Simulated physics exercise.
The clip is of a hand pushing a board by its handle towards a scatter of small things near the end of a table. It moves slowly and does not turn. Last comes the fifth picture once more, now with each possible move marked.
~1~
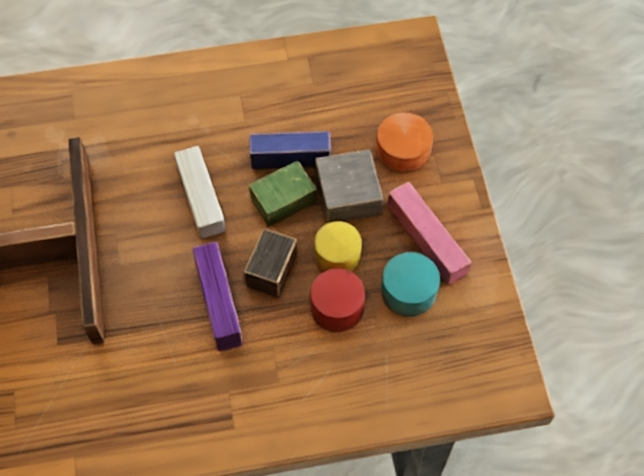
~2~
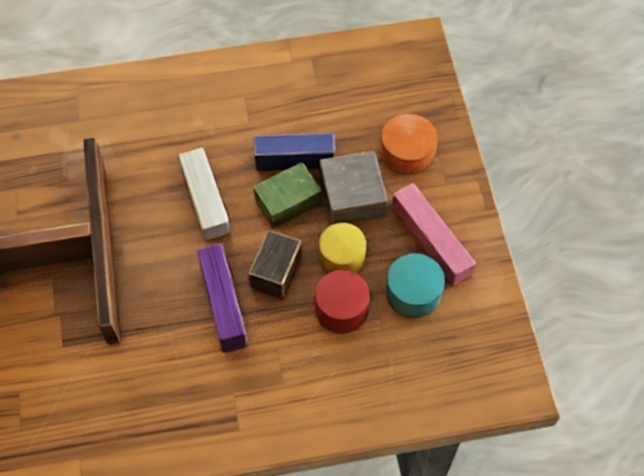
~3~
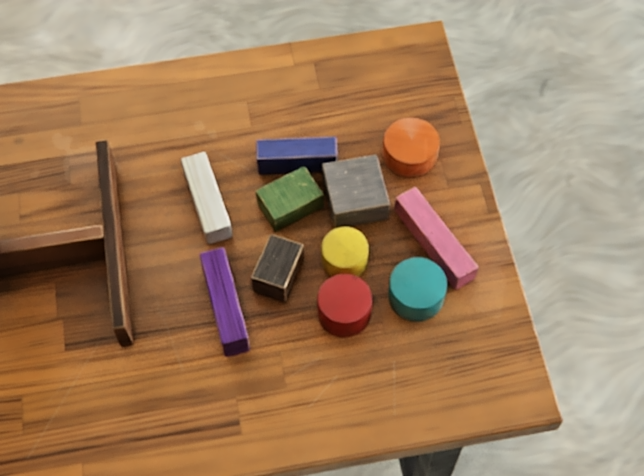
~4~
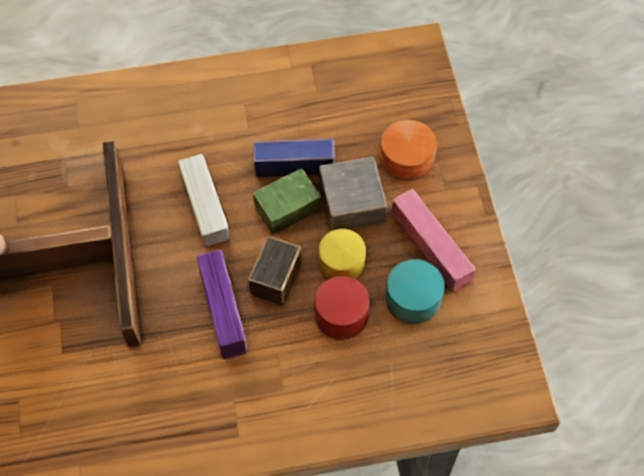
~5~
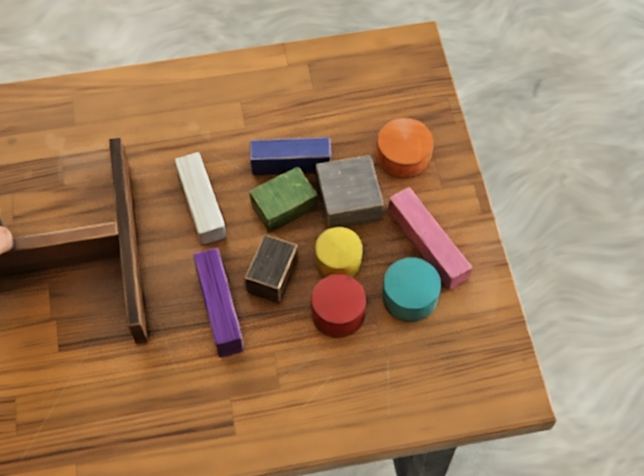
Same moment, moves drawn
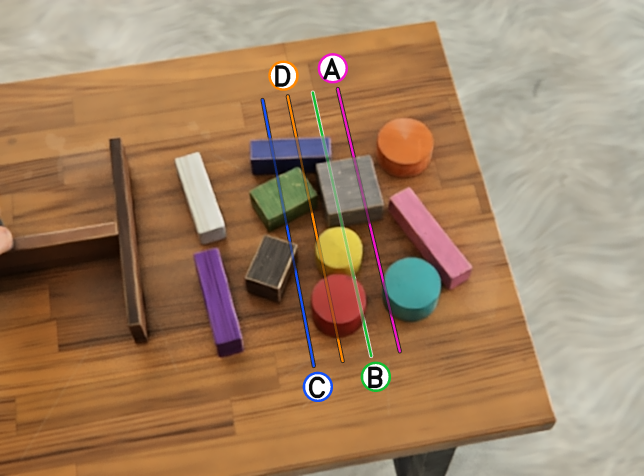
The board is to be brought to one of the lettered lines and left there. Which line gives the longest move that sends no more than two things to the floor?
Up to line A.
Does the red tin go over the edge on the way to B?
No.
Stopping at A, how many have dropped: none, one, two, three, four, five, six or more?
Two.
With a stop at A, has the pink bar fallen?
By then, yes.
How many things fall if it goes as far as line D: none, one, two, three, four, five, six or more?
By then, none.
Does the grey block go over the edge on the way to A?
By then, no.
On the marked copy, A at (367, 211); B at (340, 215); C at (286, 224); D at (313, 219).
Following A. Soon after the start, board (212, 213); purple stick (246, 298); white stick (230, 195).
Later, board (299, 199); pink bar (463, 233); orange tin (424, 136).
In the end, board (362, 189); pink bar over the edge; orange tin over the edge; two fallen.
As for the rest, B is within the limit but short; C is within the limit but short; D is within the limit but short.
